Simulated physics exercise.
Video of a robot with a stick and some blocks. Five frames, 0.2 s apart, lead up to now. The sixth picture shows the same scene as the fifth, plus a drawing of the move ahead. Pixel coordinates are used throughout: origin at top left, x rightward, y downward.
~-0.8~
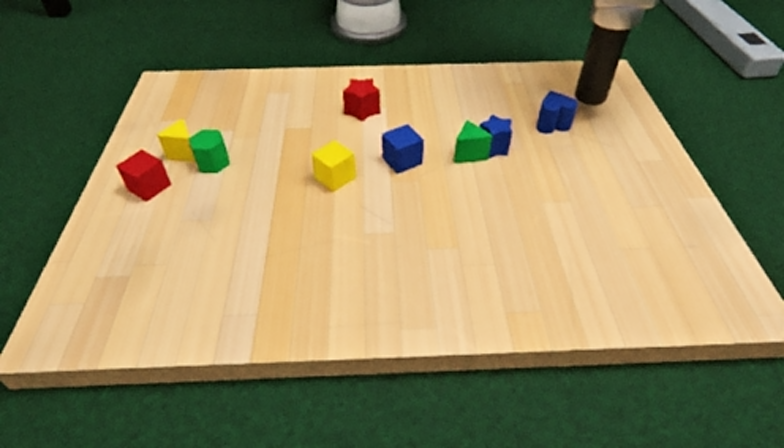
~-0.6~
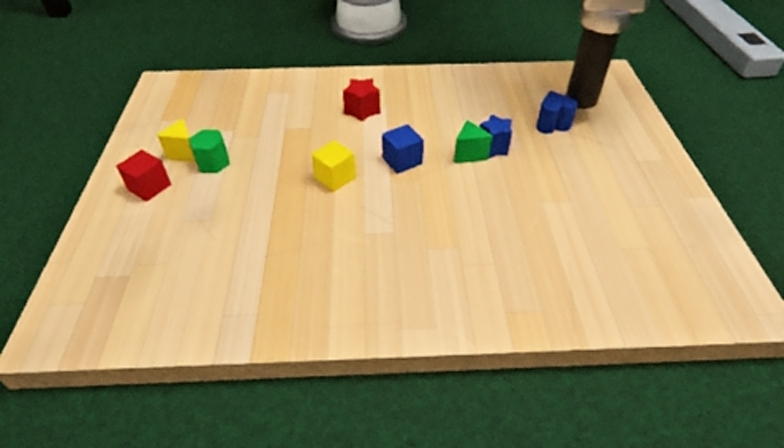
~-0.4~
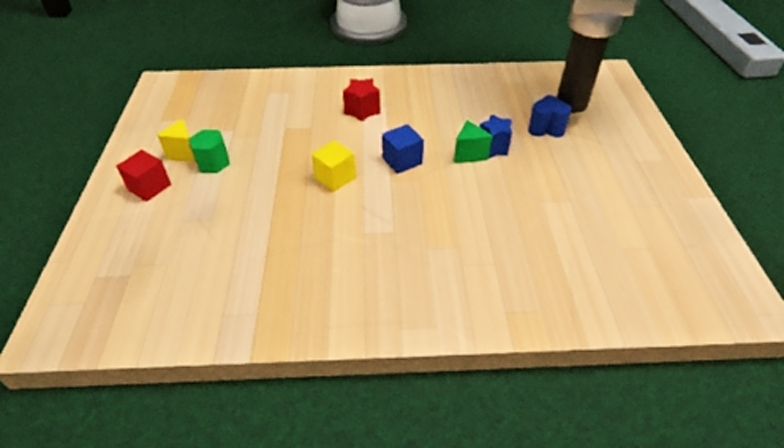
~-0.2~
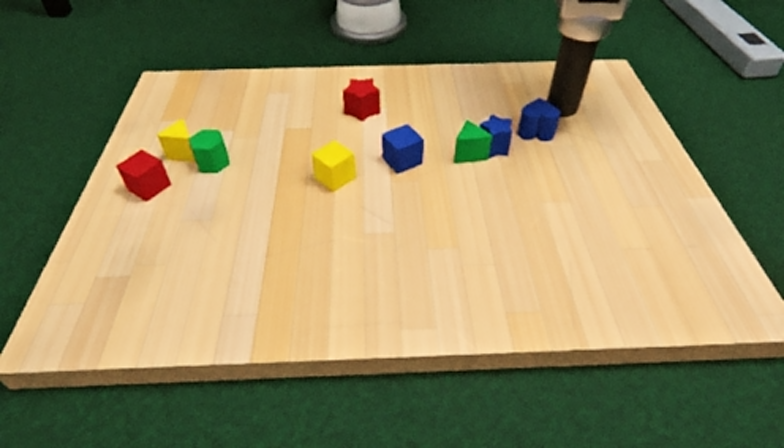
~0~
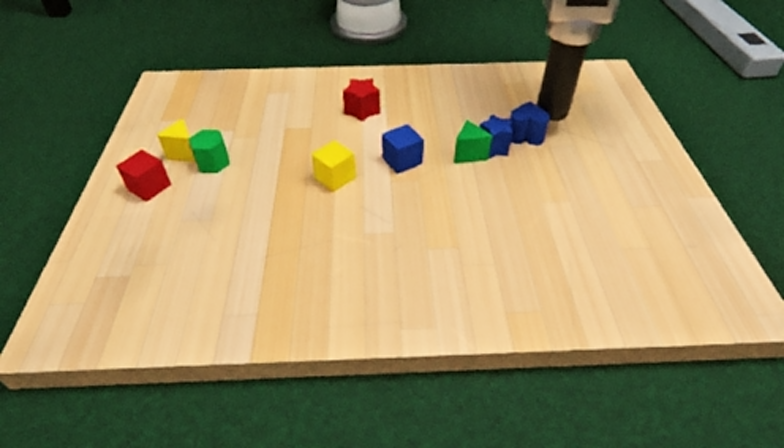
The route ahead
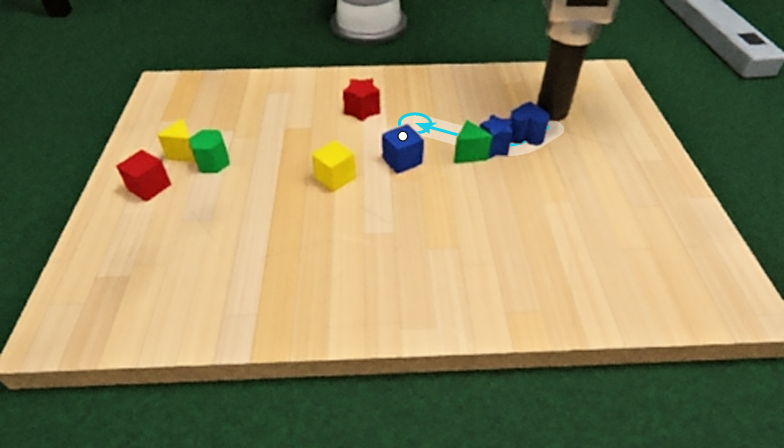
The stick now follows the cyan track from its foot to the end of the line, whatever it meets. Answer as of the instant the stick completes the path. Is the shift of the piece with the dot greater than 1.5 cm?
Yes.
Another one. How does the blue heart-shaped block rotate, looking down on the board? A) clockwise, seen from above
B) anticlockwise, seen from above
B.
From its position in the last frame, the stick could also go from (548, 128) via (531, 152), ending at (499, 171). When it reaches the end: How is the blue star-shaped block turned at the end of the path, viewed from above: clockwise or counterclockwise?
Answer: Against the clock.
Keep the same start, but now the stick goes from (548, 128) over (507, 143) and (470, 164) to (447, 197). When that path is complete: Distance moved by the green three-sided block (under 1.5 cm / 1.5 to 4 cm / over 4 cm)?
Over 4 cm.
The line goes from (548, 128) through (511, 145) and (462, 136) to (415, 123); the dot is on the blue square.
On the path given first. One third of the way, stick (514, 130); green three-sided block (449, 142), turned 25° anticlockwise; blue star-shaped block (461, 127), turned 45° anticlockwise; blue heart-shaped block (484, 118), turned 40° clockwise.
Two thirds of the way, stick (463, 121); blue square (394, 139); green three-sided block (442, 144), turned 50° anticlockwise; blue star-shaped block (418, 127), turned 80° anticlockwise; blue heart-shaped block (432, 112), turned 15° clockwise.
At the end, stick (416, 108); blue square (382, 143), turned 35° anticlockwise; green three-sided block (442, 144), turned 50° anticlockwise; blue star-shaped block (391, 124), turned 120° anticlockwise; blue heart-shaped block (386, 108), turned 30° anticlockwise.
